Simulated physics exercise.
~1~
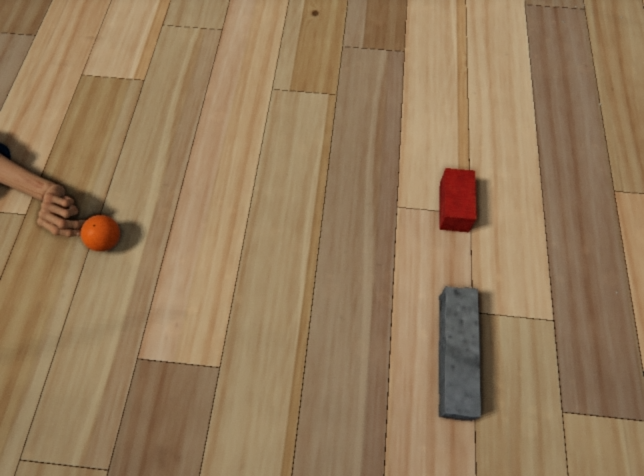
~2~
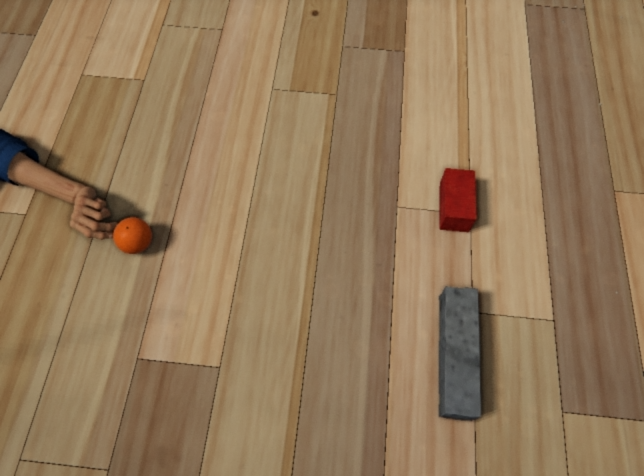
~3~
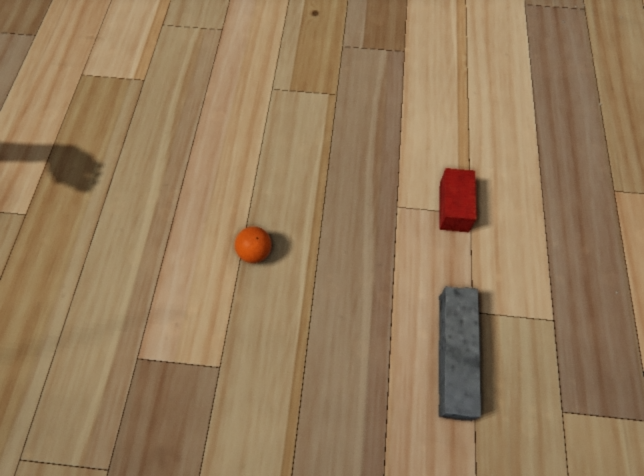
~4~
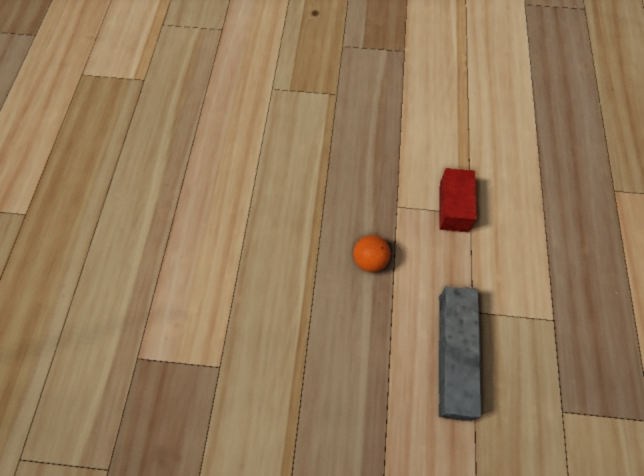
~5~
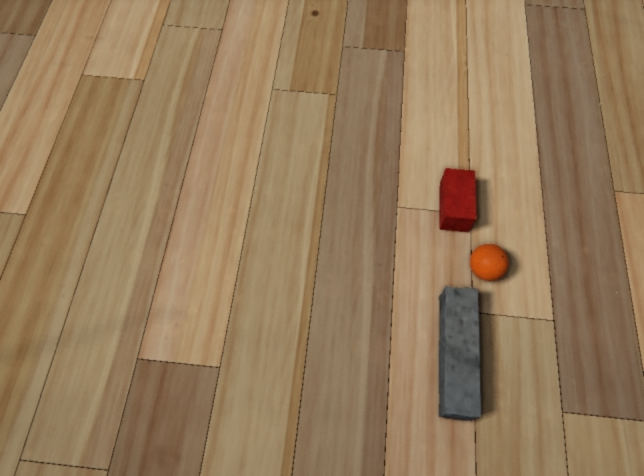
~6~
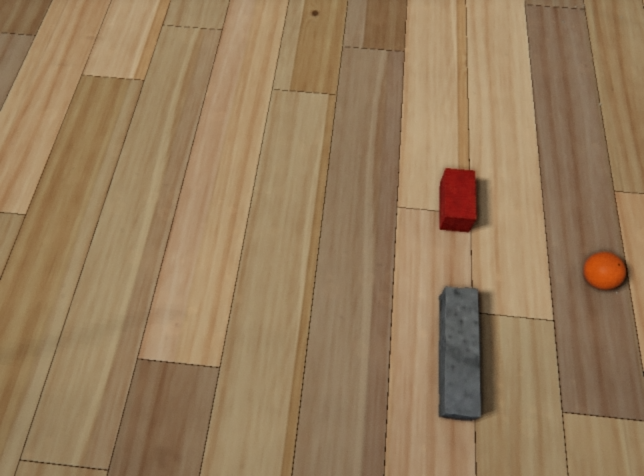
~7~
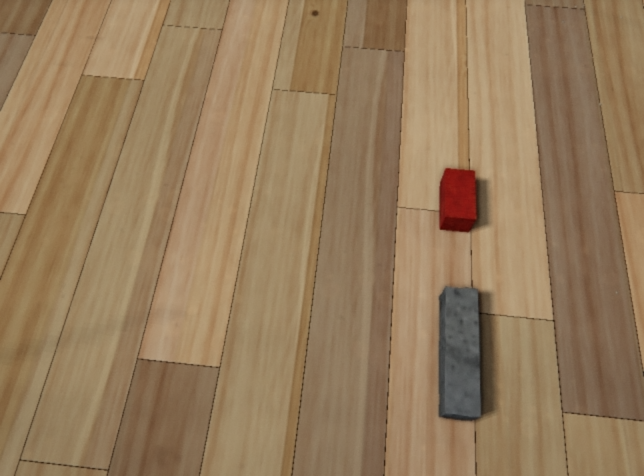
An orange rolls right from a hand, passes between a red block and grey brick, and leaves view.
